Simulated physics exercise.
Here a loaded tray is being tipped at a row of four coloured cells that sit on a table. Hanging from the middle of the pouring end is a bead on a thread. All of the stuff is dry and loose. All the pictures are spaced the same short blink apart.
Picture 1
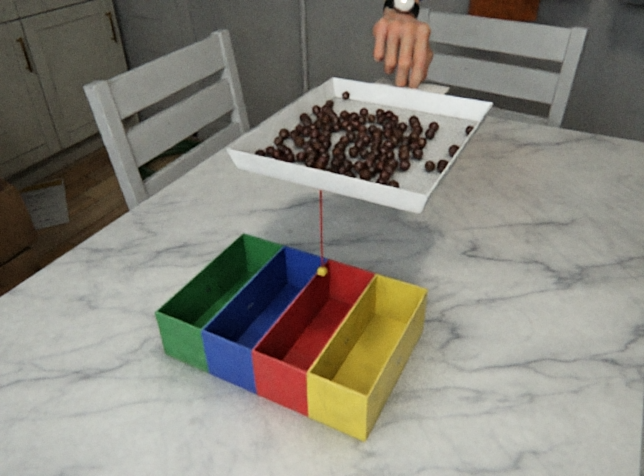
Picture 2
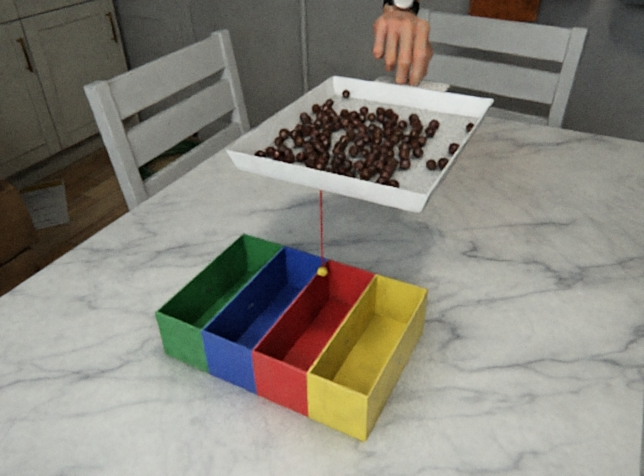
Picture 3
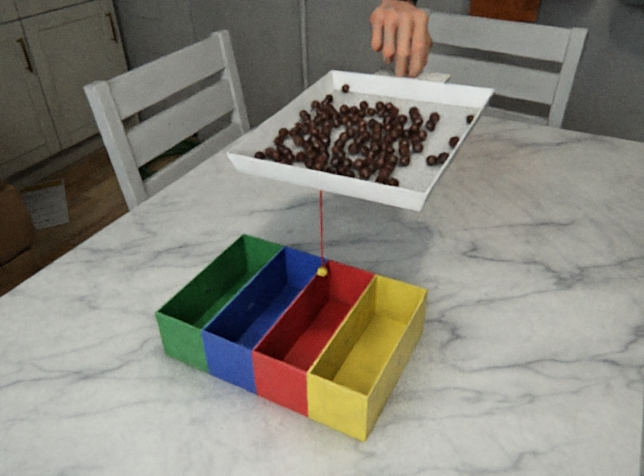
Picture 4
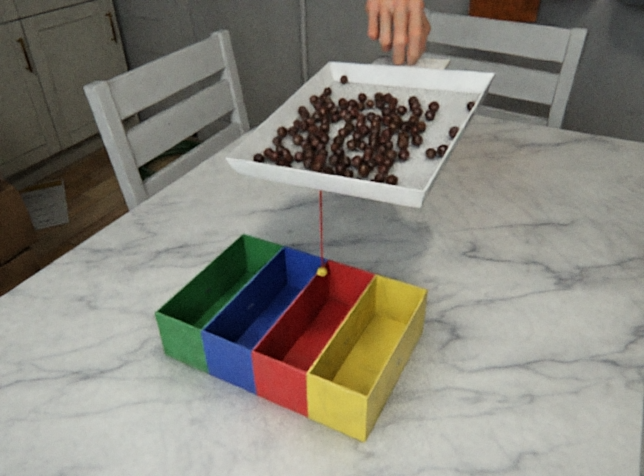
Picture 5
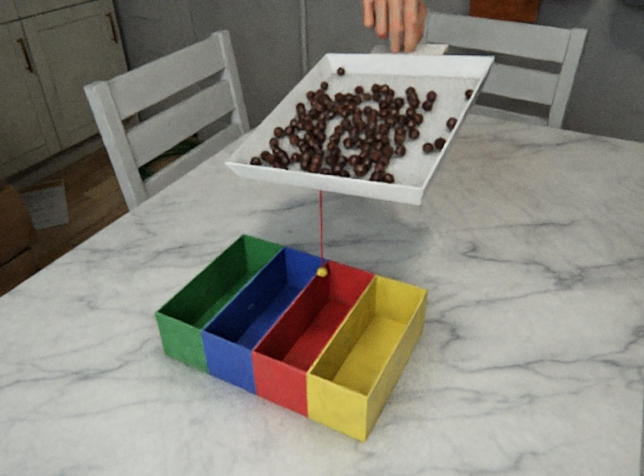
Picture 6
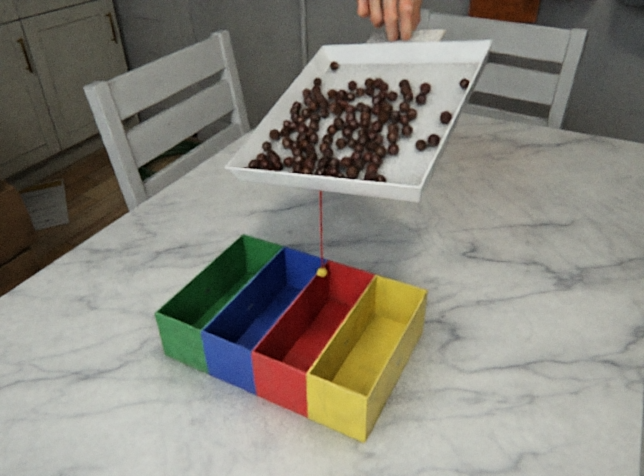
A hand raises the far side of a tray, and dark chocolate balls shift slightly left.
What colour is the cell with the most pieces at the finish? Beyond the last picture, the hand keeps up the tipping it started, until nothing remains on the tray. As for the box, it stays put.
It is green.
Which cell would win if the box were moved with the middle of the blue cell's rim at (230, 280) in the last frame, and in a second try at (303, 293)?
The blue cell; green.
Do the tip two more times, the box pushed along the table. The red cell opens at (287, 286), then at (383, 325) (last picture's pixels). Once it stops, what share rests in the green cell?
It would be near 10 per cent first and near 10 per cent second.
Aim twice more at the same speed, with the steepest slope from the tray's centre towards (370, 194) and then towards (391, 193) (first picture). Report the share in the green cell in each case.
Roughly 0 percent first and 0 percent second.
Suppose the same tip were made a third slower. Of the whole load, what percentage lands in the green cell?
About 80 %.
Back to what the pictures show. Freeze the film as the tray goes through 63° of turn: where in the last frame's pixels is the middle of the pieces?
The load's middle is around (275, 163).
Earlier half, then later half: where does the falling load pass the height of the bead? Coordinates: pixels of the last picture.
Near (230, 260) and later near (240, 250).
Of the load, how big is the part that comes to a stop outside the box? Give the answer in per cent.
Roughly 10 per cent.
Soon after the last picture, tray tipped steeply; nearly all on the tray; a stray few in the green cell; a small part falling or outside the box.
A little later, tray tipped past a quarter turn; a stray few on the tray; about two thirds in the green cell; about a quarter in the blue cell; a small part falling or outside the box.
Later still, tray tipped past a quarter turn; most in the green cell; about a quarter in the blue cell; a small part falling or outside the box.
At rest, tray tipped past a quarter turn; most in the green cell; about a quarter in the blue cell; none in the yellow cell; none in the red cell; a small part outside the box.
